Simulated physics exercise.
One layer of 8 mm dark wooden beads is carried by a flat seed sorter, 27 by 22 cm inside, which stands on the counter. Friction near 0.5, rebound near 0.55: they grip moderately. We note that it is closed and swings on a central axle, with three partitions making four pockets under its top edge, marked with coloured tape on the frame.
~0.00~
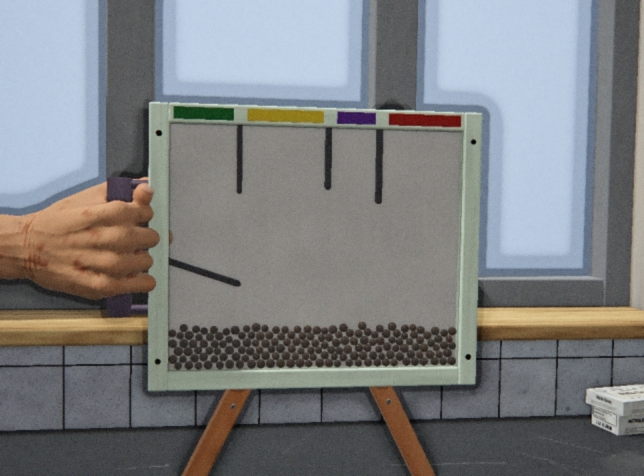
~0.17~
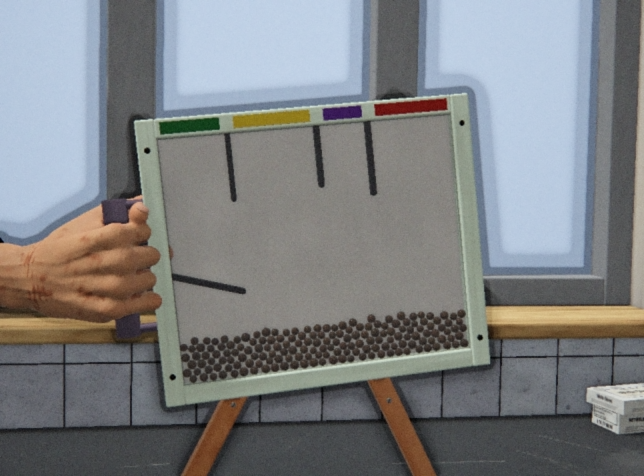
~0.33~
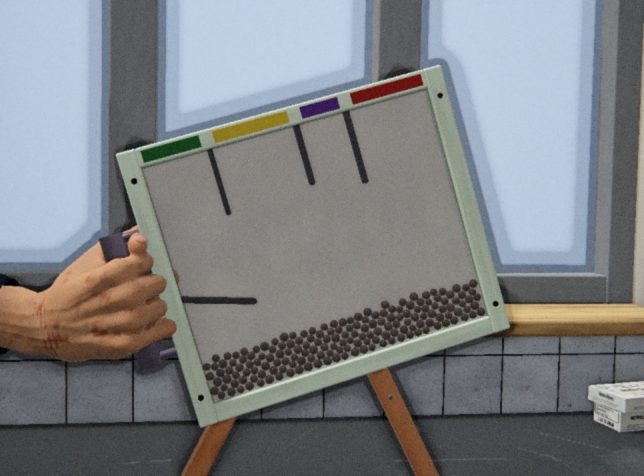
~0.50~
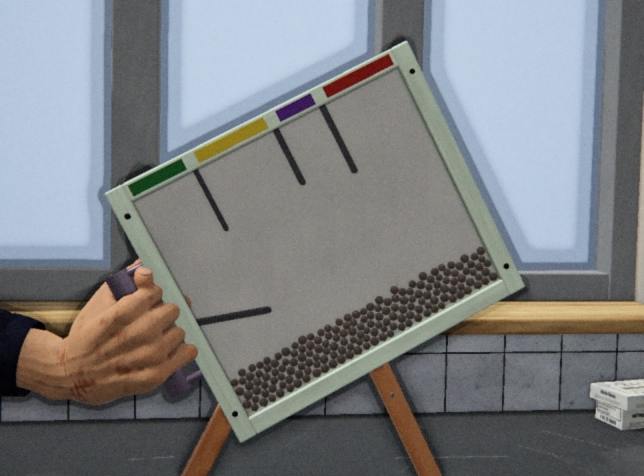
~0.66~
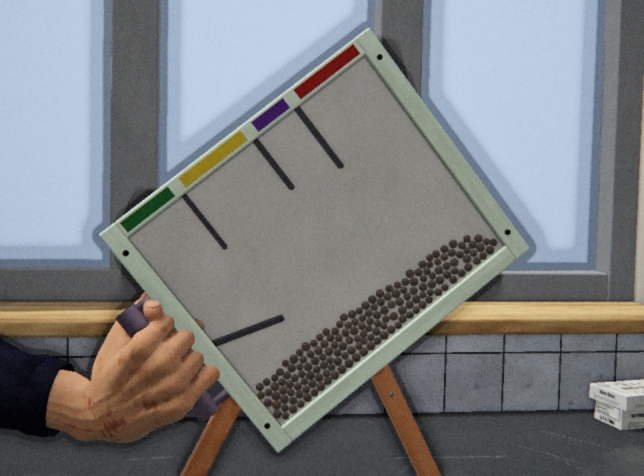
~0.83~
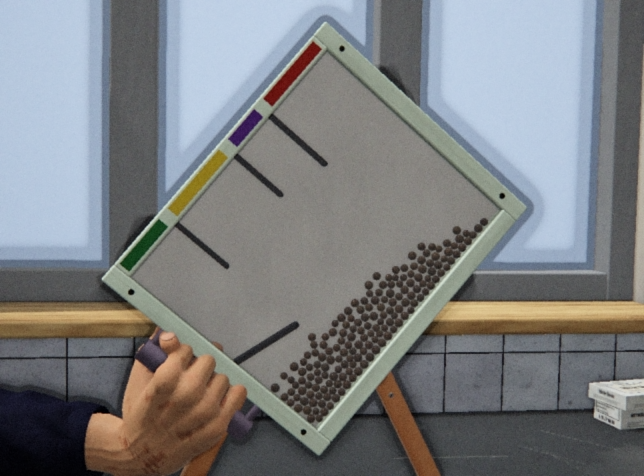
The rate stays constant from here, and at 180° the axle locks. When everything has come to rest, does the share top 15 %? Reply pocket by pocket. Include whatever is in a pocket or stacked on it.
Green - yes; purple - no; red - no; yellow - yes.
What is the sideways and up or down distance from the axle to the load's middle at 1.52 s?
Offset from axle: Approx. 8 cm right, 6 cm below.
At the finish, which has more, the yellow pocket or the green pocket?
Fuller at the end: The green pocket.
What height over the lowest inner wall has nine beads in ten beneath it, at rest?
Roughly 16 centimetres.
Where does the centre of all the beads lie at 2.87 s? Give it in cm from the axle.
9 cm right, 3 cm below.
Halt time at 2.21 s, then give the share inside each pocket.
Green pocket: 30; purple pocket: 0; red pocket: 0; yellow pocket: 0.
After 1.52 s it has turned 96°, the beads' middle is 8 cm right of and 6 cm below the axle; inside pockets, nothing yet.
After 2.21 s it has turned 141°, the beads' middle is 9 cm right of and 5 cm below the axle; inside pockets, green 30 %.
After 2.87 s it has turned 180°, the beads' middle is 9 cm right of and 3 cm below the axle; inside pockets, green 35 %, yellow 15 %.
Settled by 4.2 s, green 45 %, purple 0 %, red 0 %, yellow 30 %, caught on other walls 20 %.
